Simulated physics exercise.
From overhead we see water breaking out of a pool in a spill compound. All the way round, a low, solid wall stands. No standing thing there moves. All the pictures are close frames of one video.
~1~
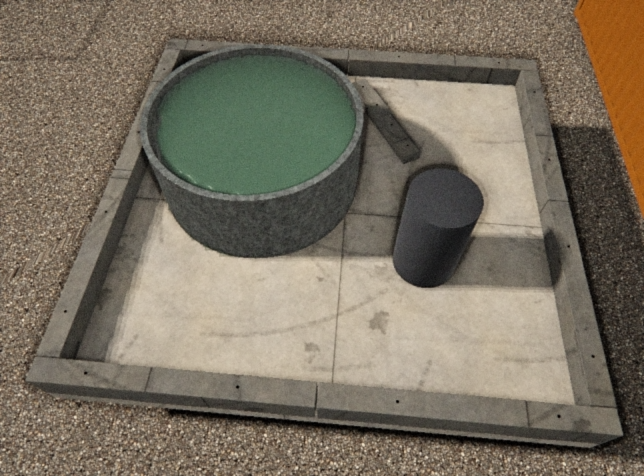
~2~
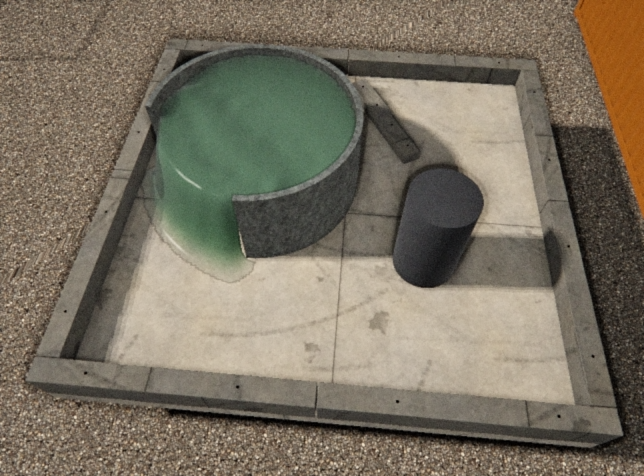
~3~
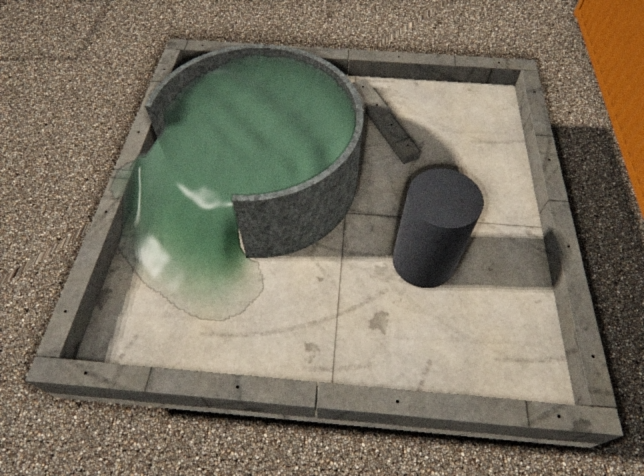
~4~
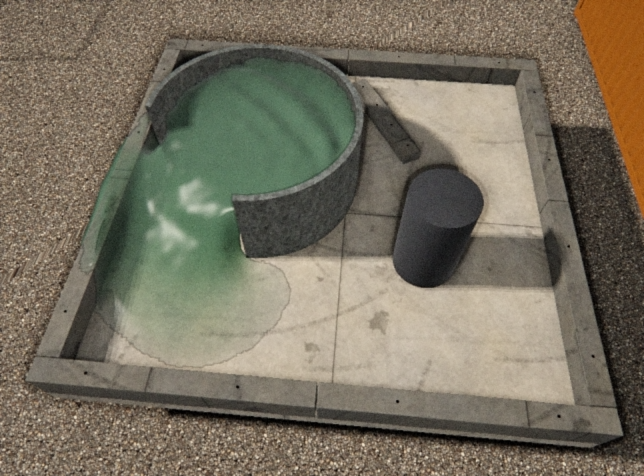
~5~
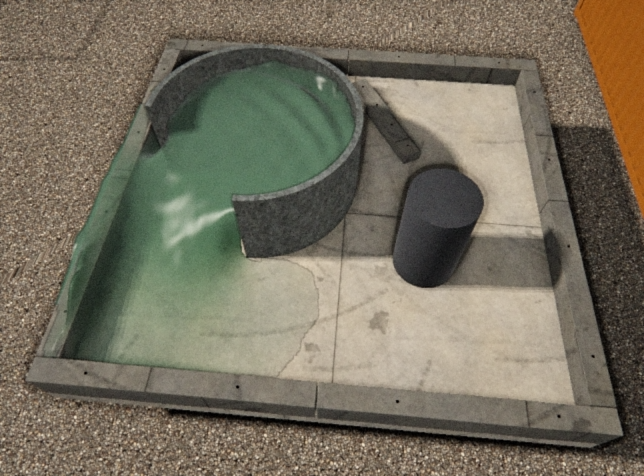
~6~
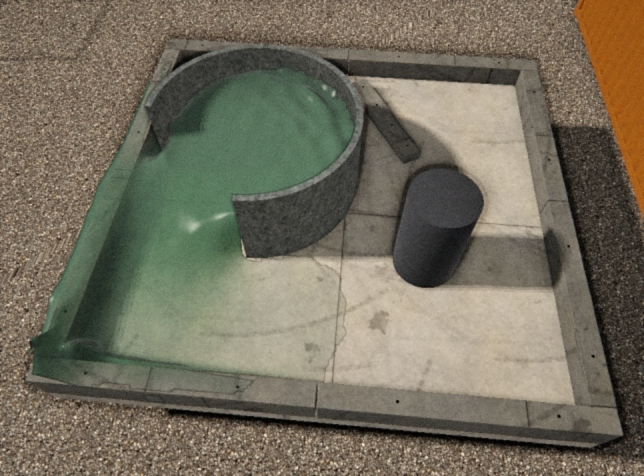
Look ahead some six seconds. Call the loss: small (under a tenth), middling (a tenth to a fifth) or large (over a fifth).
Large.
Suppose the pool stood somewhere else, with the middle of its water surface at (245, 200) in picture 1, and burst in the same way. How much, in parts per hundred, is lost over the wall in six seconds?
I'd put it near 42 in a hundred.
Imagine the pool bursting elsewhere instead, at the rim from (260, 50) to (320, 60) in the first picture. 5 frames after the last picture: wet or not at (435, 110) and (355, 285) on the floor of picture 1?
Taking the two spots in turn, the first is inundated and the second is not reached.
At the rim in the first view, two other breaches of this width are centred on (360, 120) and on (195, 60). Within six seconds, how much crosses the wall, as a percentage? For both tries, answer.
Try one around 14 percent; try two around 38 percent.
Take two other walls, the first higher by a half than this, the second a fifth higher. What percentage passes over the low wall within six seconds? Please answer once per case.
Lab note: Try one 16 percent; try two 26 percent.
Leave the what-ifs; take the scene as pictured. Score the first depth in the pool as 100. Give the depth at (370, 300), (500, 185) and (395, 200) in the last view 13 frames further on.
In order: 6, 0, 2 %.
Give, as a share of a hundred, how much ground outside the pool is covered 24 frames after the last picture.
Share estimate: About 90 per cent.
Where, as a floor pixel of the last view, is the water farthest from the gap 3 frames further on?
Point: (421, 398) in the last picture's pixels.
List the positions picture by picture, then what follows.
The first picture shows still water in the round tank at (254, 118).
In the second picture, water pours out at (180, 208) and has run to a hidden place.
In the third picture, the front is at a hidden place, out from the gap at (180, 209).
In the fourth picture, water pours out at (181, 212) and has run to a hidden place.
In the fifth picture, the front is at a hidden place, out from the gap at (181, 213).
In the sixth picture, the front is at a hidden place, out from the gap at (181, 213).
A moment on, water covers 30 % of the floor; the low wall has let 9 % over.
Next, water covers 35 % of the floor; the low wall has let 15 % over.
Then, water covers 55 % of the floor; the low wall has let 31 % over.
Later, water covers 75 % of the floor; the low wall has let 34 % over.
In the end, water covers 80 % of the floor; the low wall has let 34 % over.
